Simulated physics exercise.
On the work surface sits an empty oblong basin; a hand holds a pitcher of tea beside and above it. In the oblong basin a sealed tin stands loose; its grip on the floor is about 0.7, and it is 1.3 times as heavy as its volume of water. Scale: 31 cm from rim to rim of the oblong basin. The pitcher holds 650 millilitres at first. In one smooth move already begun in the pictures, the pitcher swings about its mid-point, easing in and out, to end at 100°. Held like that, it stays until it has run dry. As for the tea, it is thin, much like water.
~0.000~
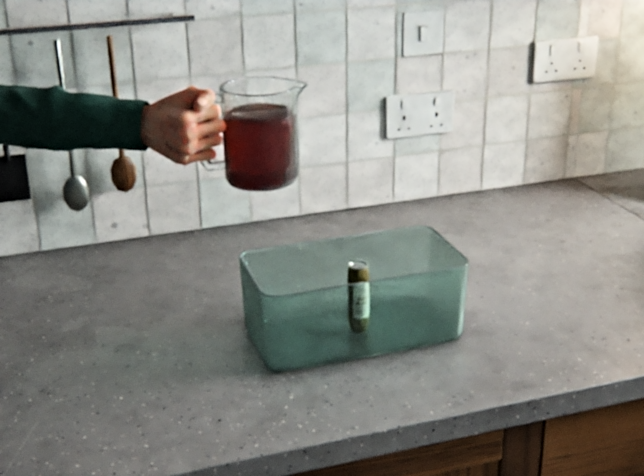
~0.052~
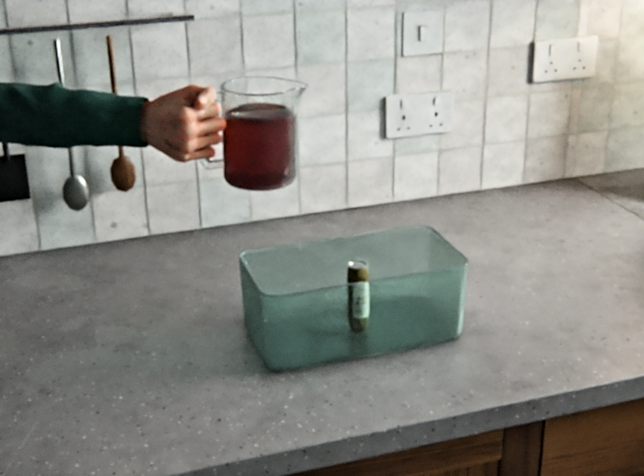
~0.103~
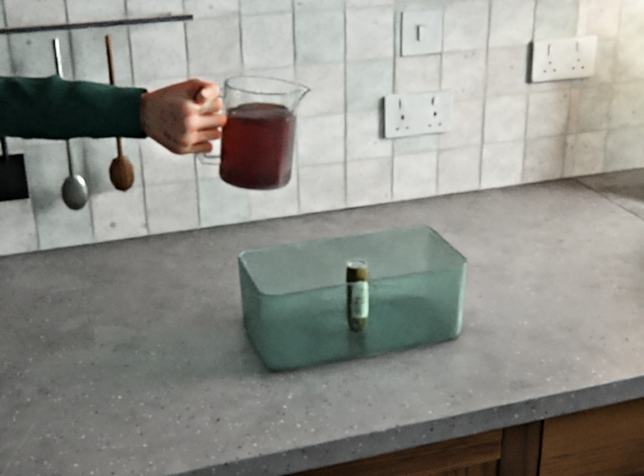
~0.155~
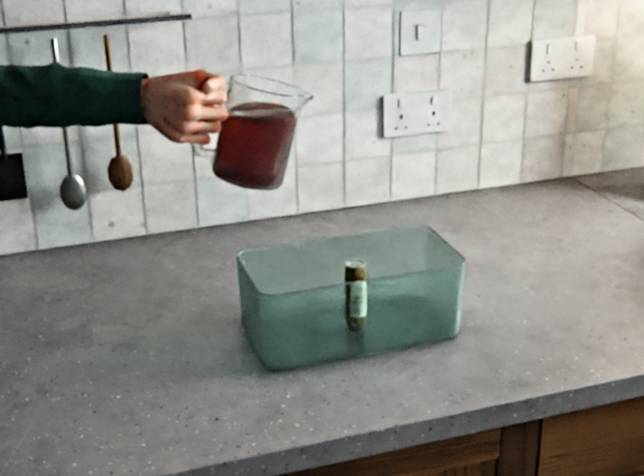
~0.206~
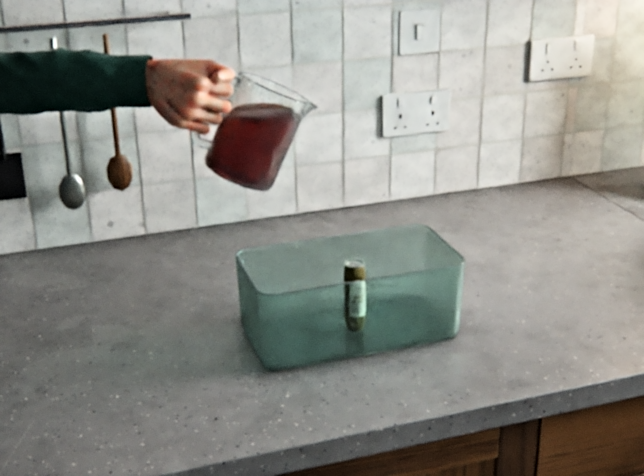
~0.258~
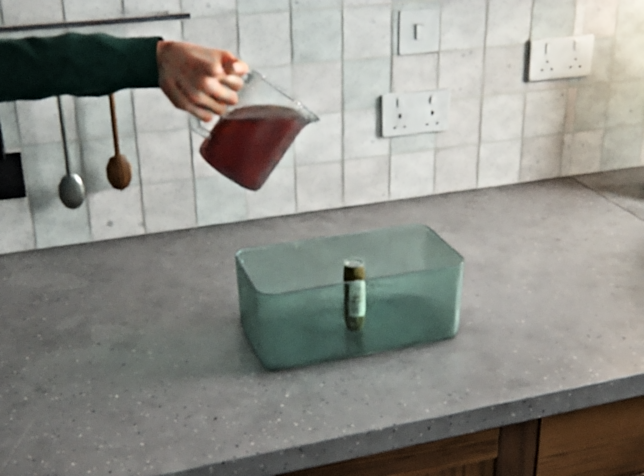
A glass pitcher of reddish-brown liquid, held by a hand in a green sleeve, hung upright and then tilted steadily to the right above a green oblong basin with a small tin inside.
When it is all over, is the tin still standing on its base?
Yes - it will stay erect.
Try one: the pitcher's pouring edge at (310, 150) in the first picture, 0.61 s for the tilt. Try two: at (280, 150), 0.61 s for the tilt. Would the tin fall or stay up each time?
Trial 1 - tin tips; trial 2 - tin stays standing.
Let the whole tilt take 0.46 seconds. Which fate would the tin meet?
The tin stays on its base.
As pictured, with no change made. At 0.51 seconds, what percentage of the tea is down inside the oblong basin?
3 %, more or less.
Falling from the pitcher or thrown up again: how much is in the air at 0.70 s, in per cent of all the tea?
About 30 per cent.
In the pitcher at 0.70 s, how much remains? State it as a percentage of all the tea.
Around 26 percent of it.
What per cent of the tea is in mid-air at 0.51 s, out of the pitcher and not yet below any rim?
At that moment, about 28 percent.
By 0.51 s the tilt is 94° and 70 per cent is still to pour; the tin stands where it began.
By 0.70 s the tilt is 100° and 27 per cent is still to pour; the tin stands where it began.
By 0.90 s the tilt is 100° and 9 per cent is still to pour; the tin stands where it began.
By 1.11 s the tilt is 100° and 2 per cent is still to pour; the tin stands where it began.
At rest the tin stands where it began.
